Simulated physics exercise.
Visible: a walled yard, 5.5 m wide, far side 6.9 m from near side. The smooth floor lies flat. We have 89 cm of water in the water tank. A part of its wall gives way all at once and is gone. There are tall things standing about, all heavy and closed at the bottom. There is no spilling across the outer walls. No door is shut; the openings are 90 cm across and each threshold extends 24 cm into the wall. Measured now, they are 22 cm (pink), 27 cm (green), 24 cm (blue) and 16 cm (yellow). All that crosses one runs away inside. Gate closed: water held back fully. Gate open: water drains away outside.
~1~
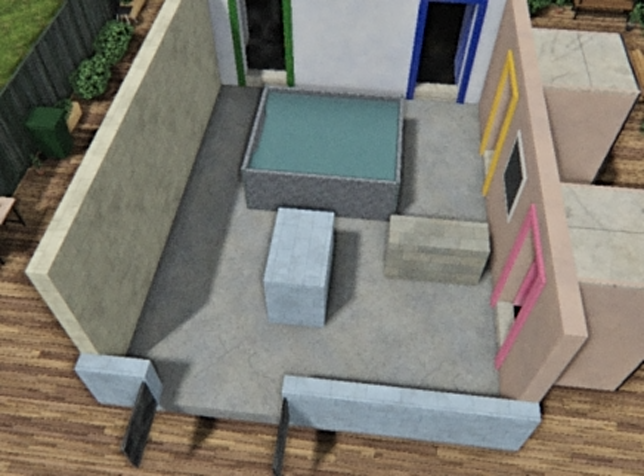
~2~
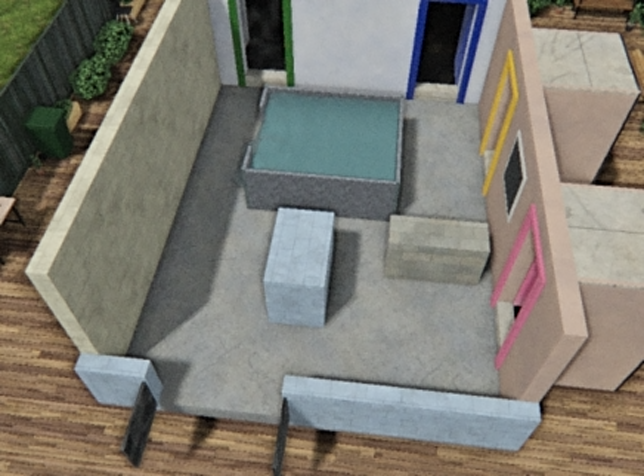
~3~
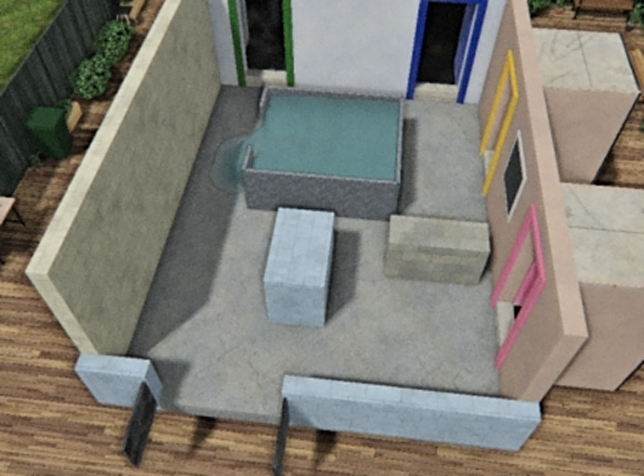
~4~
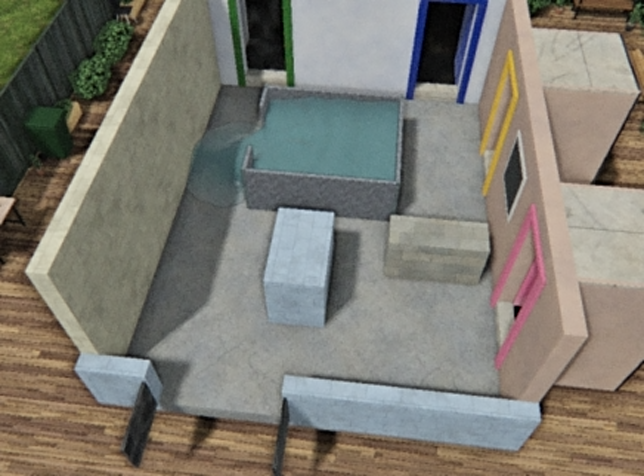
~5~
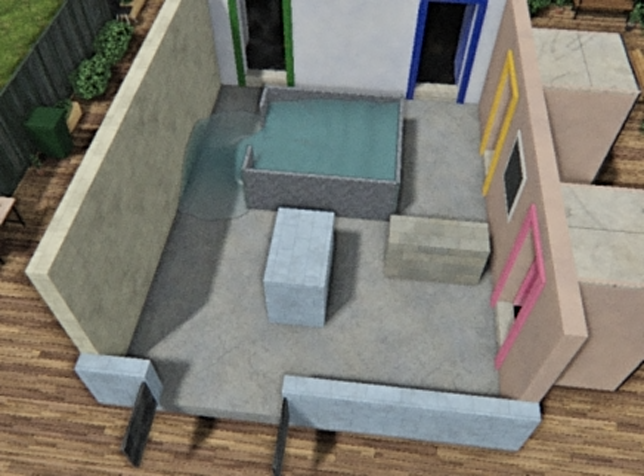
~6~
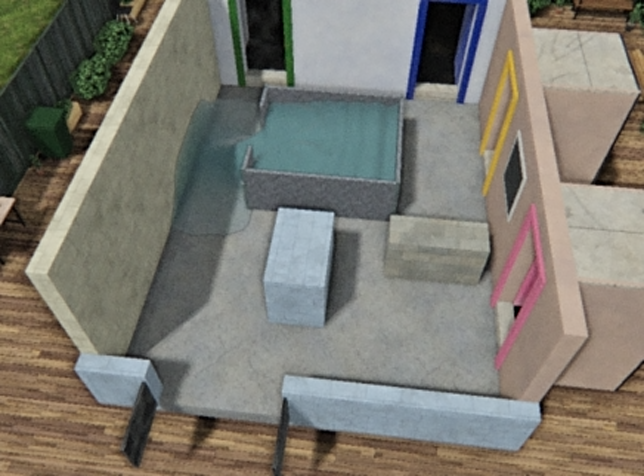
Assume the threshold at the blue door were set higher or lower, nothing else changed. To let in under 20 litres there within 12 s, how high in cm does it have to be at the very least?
At least roughly 22 cm.
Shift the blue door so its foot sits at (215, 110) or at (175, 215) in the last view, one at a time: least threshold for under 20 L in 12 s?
Around 27 and 21 cm respectively.
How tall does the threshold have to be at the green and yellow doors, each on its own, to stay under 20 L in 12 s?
Close to 34 cm (green) and close to 10.5 cm (yellow).
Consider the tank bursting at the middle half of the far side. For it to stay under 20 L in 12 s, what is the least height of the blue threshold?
Then something near 19 cm.
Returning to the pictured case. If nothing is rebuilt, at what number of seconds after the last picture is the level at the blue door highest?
The level tops out around 4.5 s.
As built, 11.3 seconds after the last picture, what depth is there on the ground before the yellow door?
Roughly 11.0 cm deep.
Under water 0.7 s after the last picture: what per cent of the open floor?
Wet share: Near 20 %.
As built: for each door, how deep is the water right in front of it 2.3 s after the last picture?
Door by door, in centimetres - pink 0, green 33, blue 5, yellow 0.
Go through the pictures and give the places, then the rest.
The water tank at (327, 134) is whole and still, 89 cm deep; the blue door at (442, 60) is dry, in the first picture.
The gap is at (260, 153), the front 0.4 m out at (237, 179); the back of the water tank holds 89 cm, in the second picture.
The gap is at (260, 153), the front 0.9 m out at (213, 173); the back of the water tank holds 89 cm, in the third picture.
The front is at (204, 136), 1.3 m from the gap at (261, 154); 2.3 m2 of floor is wet, 89 cm left at the back, in the fourth picture.
The gap is at (261, 154), the front 1.5 m out at (211, 117); the back of the water tank holds 88 cm, in the fifth picture.
The front is at (216, 102), 1.7 m from the gap at (260, 153); 3.8 m2 of floor is wet, 79 cm left at the back; the blue door at (442, 60), 4.0 m from the gap, is still 3.5 m from the nearest water, in the sixth picture.
Then, 0.7 s after the last picture water covers 20 % of the floor, deepest (64 cm) near (204, 163); it has not reached the blue door.
Then, 2.3 s after the last picture water covers 60 % of the floor, deepest (44 cm) near (220, 91); 5 cm at the blue door, 0 litres in over its 24 cm threshold.
Then, 11.3 s after the last picture water covers 100 % of the floor, deepest (16 cm) near (118, 381); 13 cm at the blue door, 10 litres in over its 24 cm threshold.
At the blue door as built, the water peaked near 26 cm, 4.7 s after the last picture.
Run again over the same 12 s with other heights there, 39 litres in over 19.5 cm, 5 litres over 26 cm. The limit of 20 litres is kept from about 22 cm up.
